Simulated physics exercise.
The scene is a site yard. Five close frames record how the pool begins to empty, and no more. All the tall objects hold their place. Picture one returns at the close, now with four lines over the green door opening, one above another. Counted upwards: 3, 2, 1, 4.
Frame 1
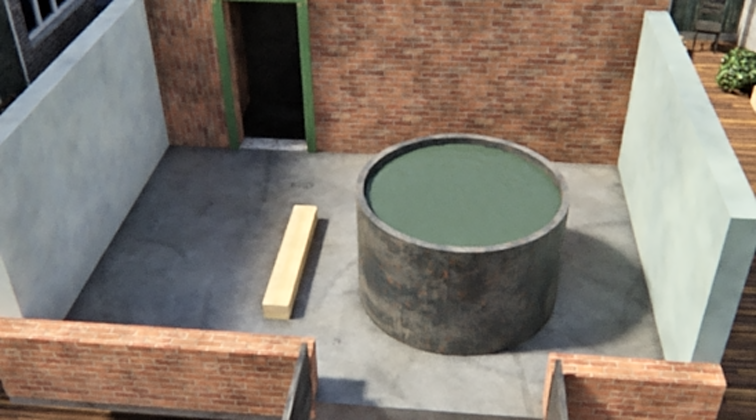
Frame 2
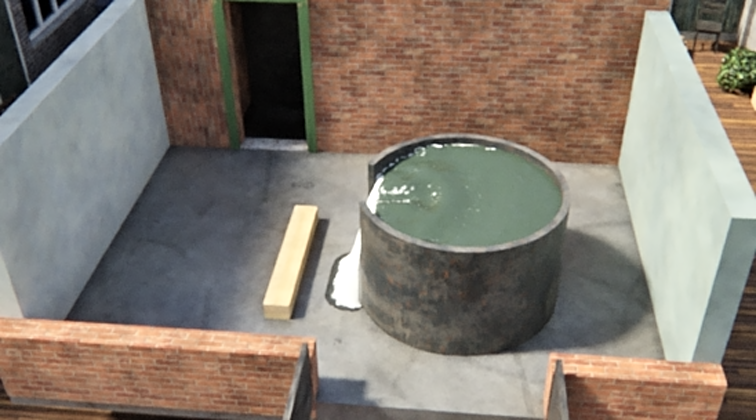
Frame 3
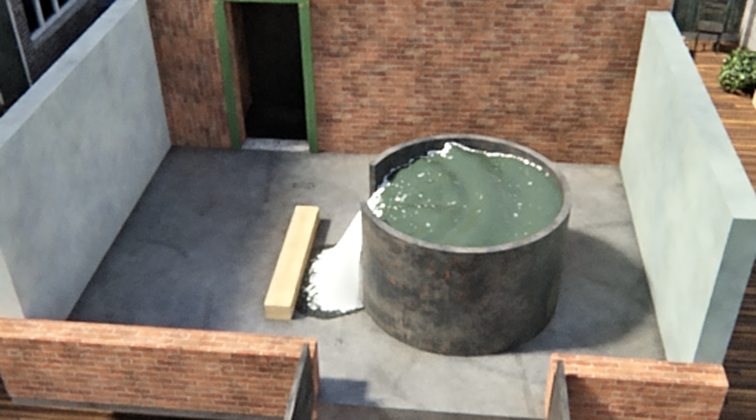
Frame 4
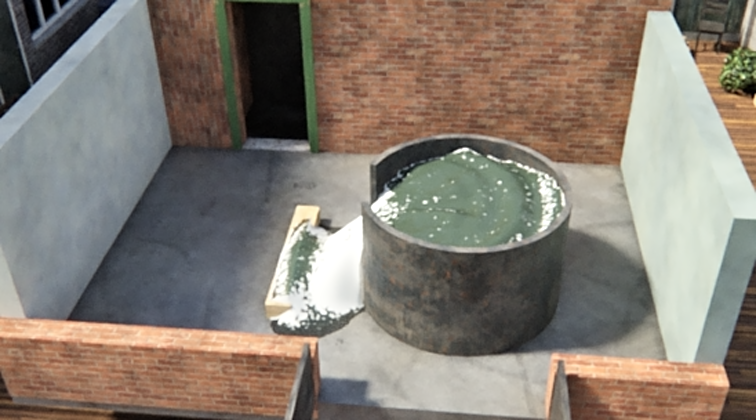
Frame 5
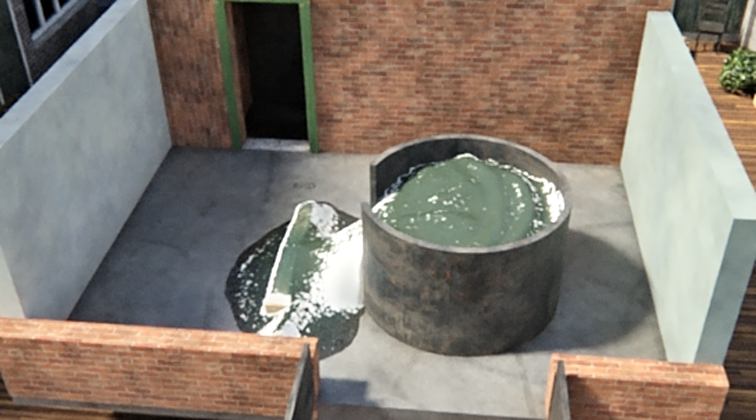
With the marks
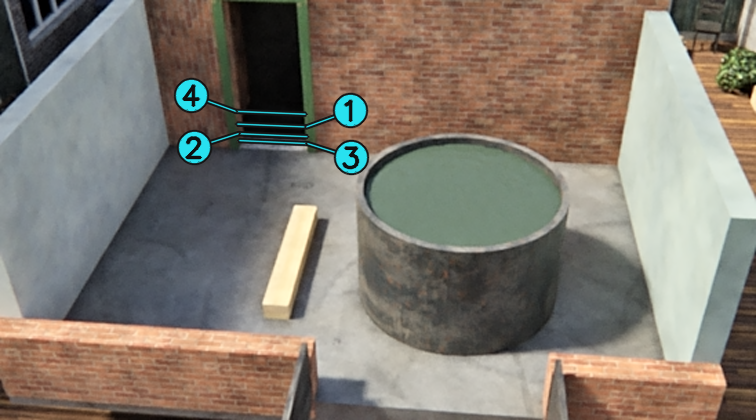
A walled site yard with a grey concrete floor is seen from above at an angle, the view holding still. A round, dark tank of green water stands right of centre, with a pale yellow beam lying to its left, a green-framed doorway behind, and low brick walls in front. Water pours through a gap in the tank's left side, foams white, reaches and washes over the beam, and spreads beyond it.
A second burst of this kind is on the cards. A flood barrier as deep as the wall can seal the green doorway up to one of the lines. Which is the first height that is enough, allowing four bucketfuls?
That is mark 2.
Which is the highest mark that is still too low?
Mark 3.
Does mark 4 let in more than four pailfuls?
No, not at all.
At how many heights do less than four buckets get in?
Three of them.
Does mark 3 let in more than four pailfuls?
Yes, it does.
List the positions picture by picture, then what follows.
The first frame shows water in the pool at rest, its middle at (462, 194); foot of the green doorway at (274, 150); open gate at (431, 341).
In the second frame, 1 % of the ground under water, visible out to (347, 257).
In the third frame, 3 % of the ground under water, visible out to (316, 252).
In the fourth frame, 6 % of the ground under water, visible out to (318, 227).
In the fifth frame, 13 % of the ground under water, visible out to (319, 205).
In cyan, 1 at (271, 125); 2 at (272, 135); 3 at (273, 142); 4 at (270, 112); from the bottom up 3, 2, 1, 4.
With 1, nothing gets over.
With 2, a splash gets over, under a bucket.
With 3, about 11 bucketfuls get in.
With 4, nothing gets over.
